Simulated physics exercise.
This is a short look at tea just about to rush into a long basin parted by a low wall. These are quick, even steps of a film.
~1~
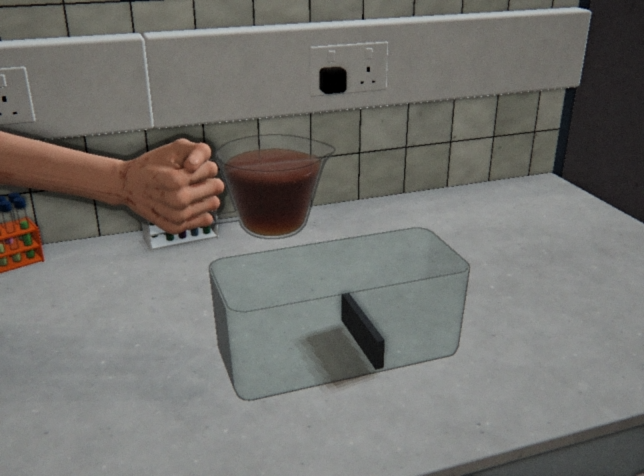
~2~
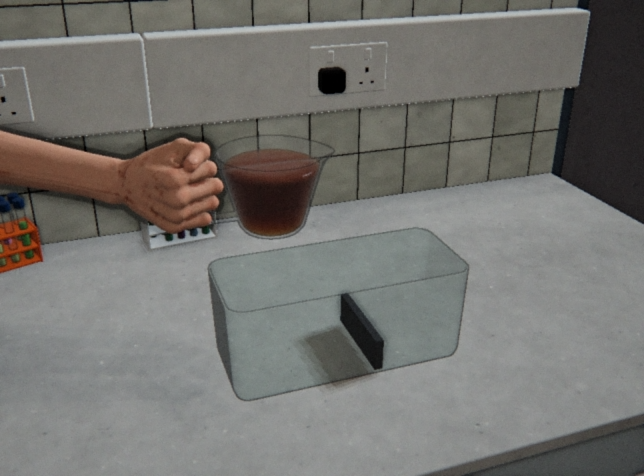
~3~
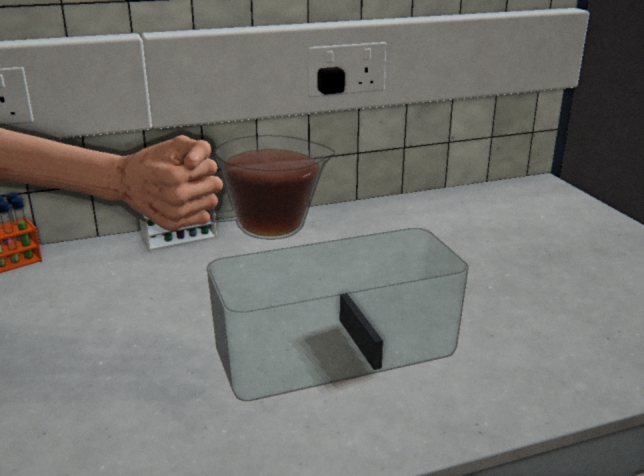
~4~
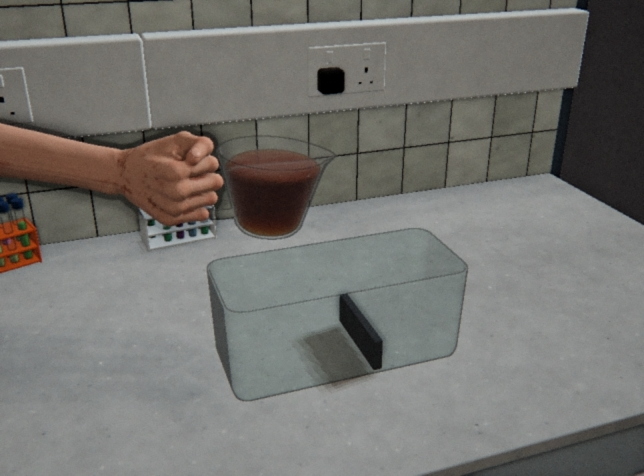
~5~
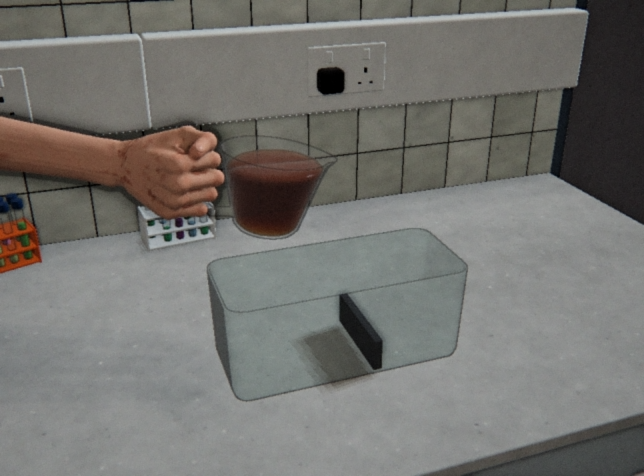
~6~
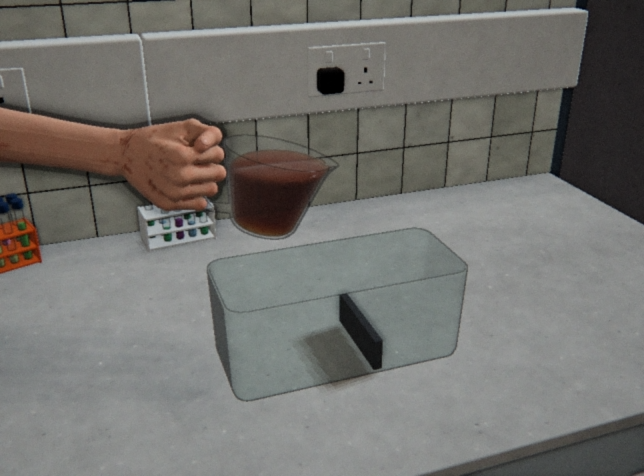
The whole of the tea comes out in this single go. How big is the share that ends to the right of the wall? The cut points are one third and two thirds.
The share right of the wall is between one third and two thirds.
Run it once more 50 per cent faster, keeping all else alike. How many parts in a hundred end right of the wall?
About 40 per cent would end up there.
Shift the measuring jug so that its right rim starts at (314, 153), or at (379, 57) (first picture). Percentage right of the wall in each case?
First try: 25 percent; second try: 65 percent.
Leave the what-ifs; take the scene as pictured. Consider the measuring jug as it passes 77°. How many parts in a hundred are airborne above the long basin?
It works out to about 25 percent.
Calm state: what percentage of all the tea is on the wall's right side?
Roughly 60 percent of it.
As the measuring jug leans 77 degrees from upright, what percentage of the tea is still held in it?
Remaining share, estimated: 50 %.
A moment on, the measuring jug is tipped on its side and 48 per cent is still to pour, 1 is left of the wall and 26 right of it.
Next, the measuring jug is tipped right over and 1 per cent is still to pour, 38 is left of the wall and 59 right of it.
Then the measuring jug is tipped right over and 0 per cent is still to pour, 41 is left of the wall and 59 right of it.
Later the measuring jug is tipped right over and 0 per cent is still to pour, 40 is left of the wall and 59 right of it.
Finally, 40 per cent lies left of the wall, 59 right of it and 0 outside.
